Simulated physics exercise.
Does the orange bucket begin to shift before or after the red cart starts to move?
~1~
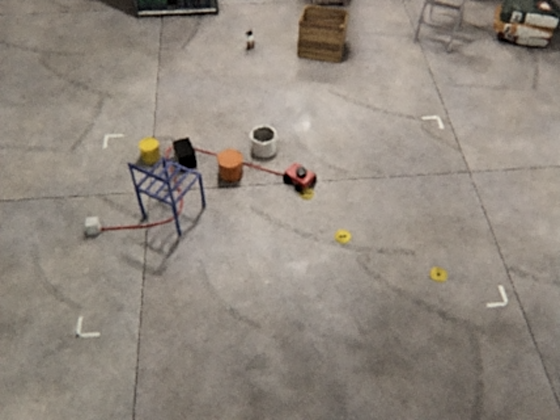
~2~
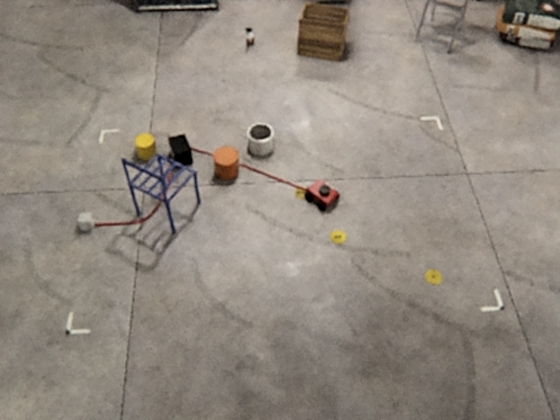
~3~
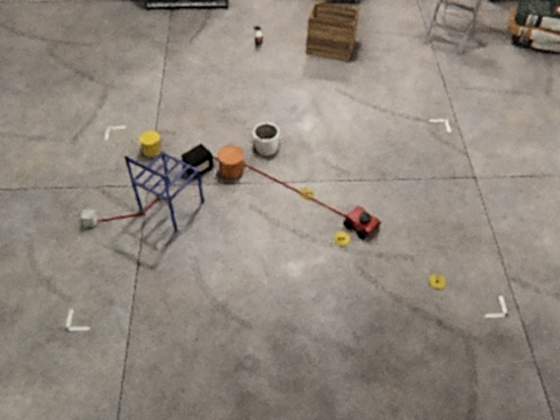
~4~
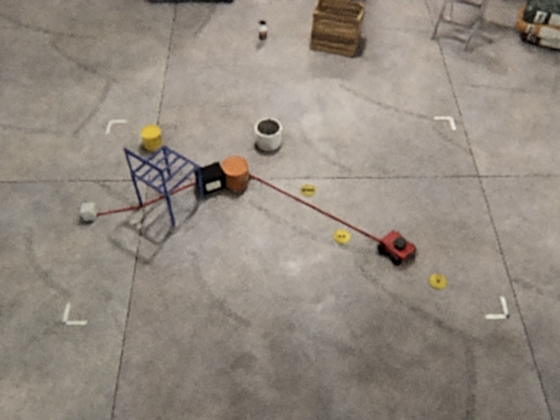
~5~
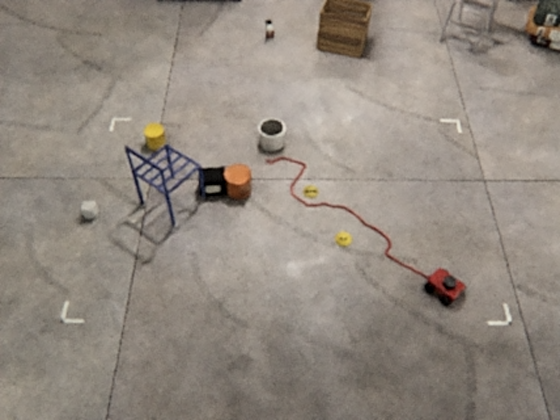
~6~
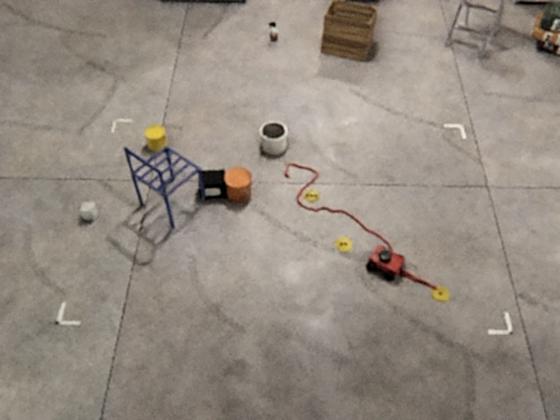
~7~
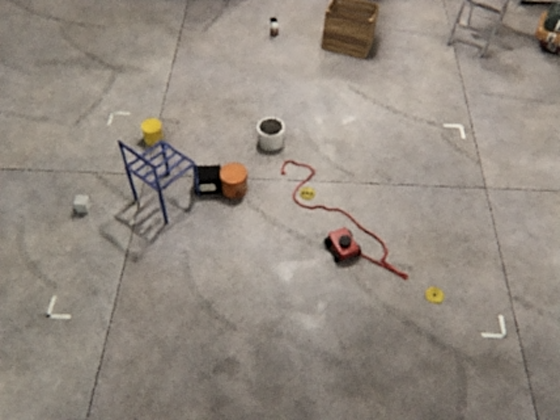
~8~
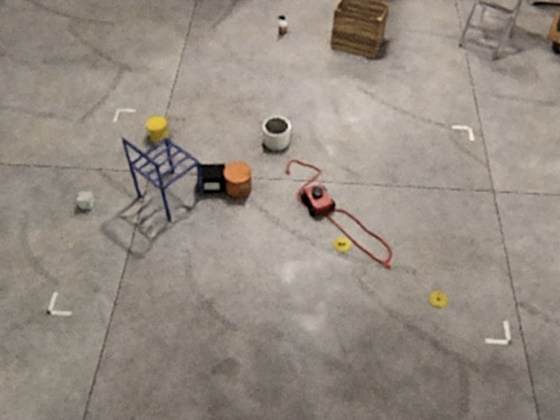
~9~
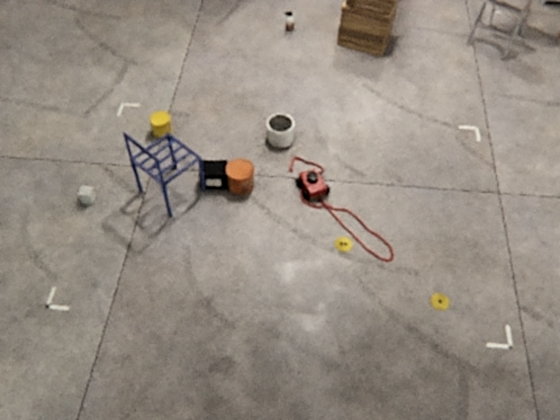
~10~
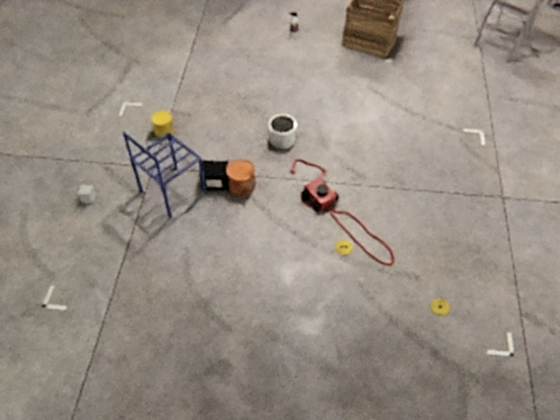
The orange bucket begins to shift after the red cart does. The cart is already driving away to the right and down while the bucket is still in its place.
The clip shows a small red cart on a concrete floor pulling a red cord rightward and down past a blue chair, shifting a black box and an orange bucket, until the cord comes free and the cart turns back up and left, stopping beside the loose cord.
